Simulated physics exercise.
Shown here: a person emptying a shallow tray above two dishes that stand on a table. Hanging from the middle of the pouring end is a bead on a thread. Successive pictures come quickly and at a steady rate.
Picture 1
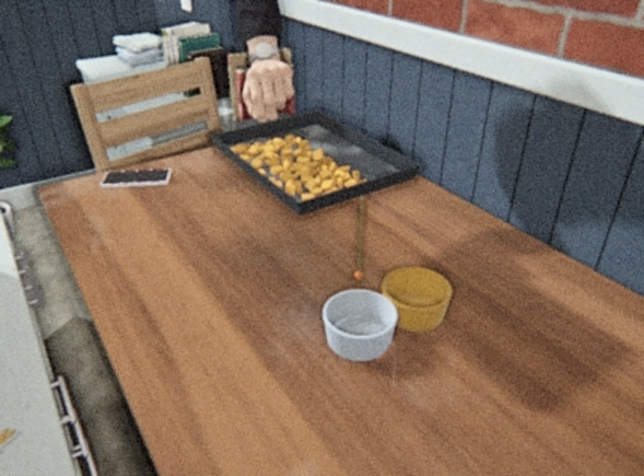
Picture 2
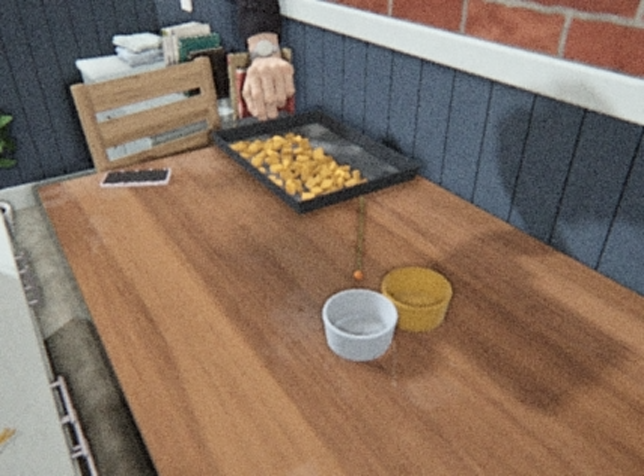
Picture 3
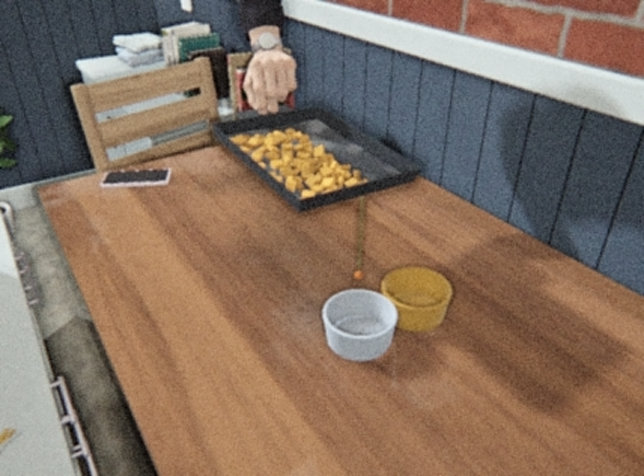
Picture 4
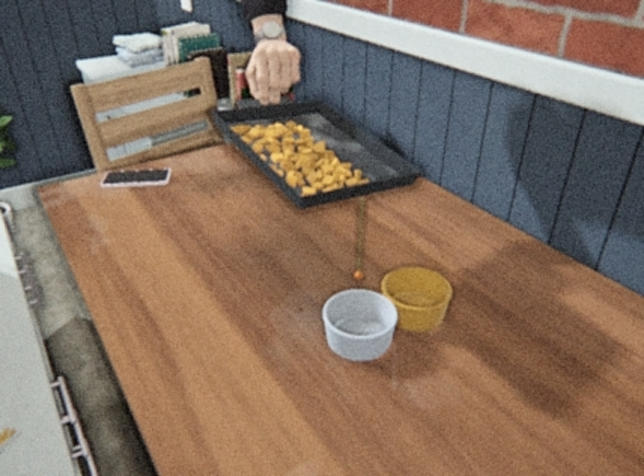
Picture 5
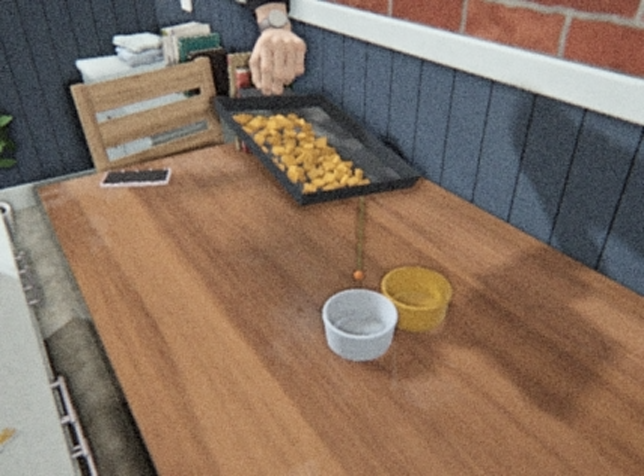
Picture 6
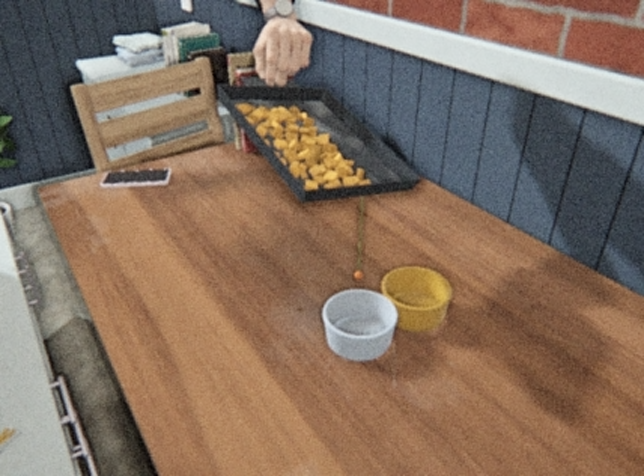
A hand at the far end of a wooden table slowly raised the back of a dark tray of small golden crackers, tilting it gradually above a white dish and a yellow one.
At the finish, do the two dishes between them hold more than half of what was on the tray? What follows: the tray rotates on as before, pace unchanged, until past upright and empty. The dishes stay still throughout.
No.
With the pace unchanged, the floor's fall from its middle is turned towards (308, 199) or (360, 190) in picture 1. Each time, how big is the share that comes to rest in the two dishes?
Shares: 10 %, then 90 %.
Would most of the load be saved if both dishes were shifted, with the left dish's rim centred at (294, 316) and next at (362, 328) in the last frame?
Well, not up to half at the first spot and not up to half at the second.
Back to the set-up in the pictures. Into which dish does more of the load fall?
Observation: The one at right.
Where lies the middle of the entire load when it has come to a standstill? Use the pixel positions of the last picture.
I'd mark it at roughly (403, 285).
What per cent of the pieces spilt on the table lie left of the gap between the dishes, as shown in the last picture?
Close to 30 per cent of the spill, I think.
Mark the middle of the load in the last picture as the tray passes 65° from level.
I'd put it at about (386, 178).
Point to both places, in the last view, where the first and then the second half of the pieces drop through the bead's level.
(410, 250) first, (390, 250) later.
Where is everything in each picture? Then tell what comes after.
Corners of the pouring end (300, 200) and (416, 164), level; middle of the load (299, 167), small crackers; left dish (381, 343); right dish (438, 315); bead on its thread (359, 275), in the first picture.
Corners of the pouring end (300, 199) and (416, 165), level; middle of the load (299, 166), in the second picture.
Corners of the pouring end (301, 197) and (416, 167), tipped barely, lowest at the right corner; middle of the load (299, 162), in the third picture.
Corners of the pouring end (303, 194) and (417, 171), tipped a little, lowest at the right corner; middle of the load (300, 157), in the fourth picture.
Corners of the pouring end (305, 191) and (417, 174), tipped a little, lowest at the right corner; middle of the load (301, 152), in the fifth picture.
Corners of the pouring end (307, 188) and (417, 177), tipped clearly, lowest at the right corner; middle of the load (303, 147); left dish (381, 343); right dish (438, 315), in the sixth picture.
Just after the last frame, tray tipped steeply; almost all on the tray; about a tenth in the air.
A moment on, tray tipped past a quarter turn; roughly a quarter on the tray; about a tenth in the right dish; roughly a third outside both; roughly a third in the air.
Further on, tray tipped past a quarter turn; roughly a quarter in the right dish; the larger part outside both.
When it is over, tray tipped past a quarter turn; not one in the left dish; roughly a quarter in the right dish; the larger part outside both.
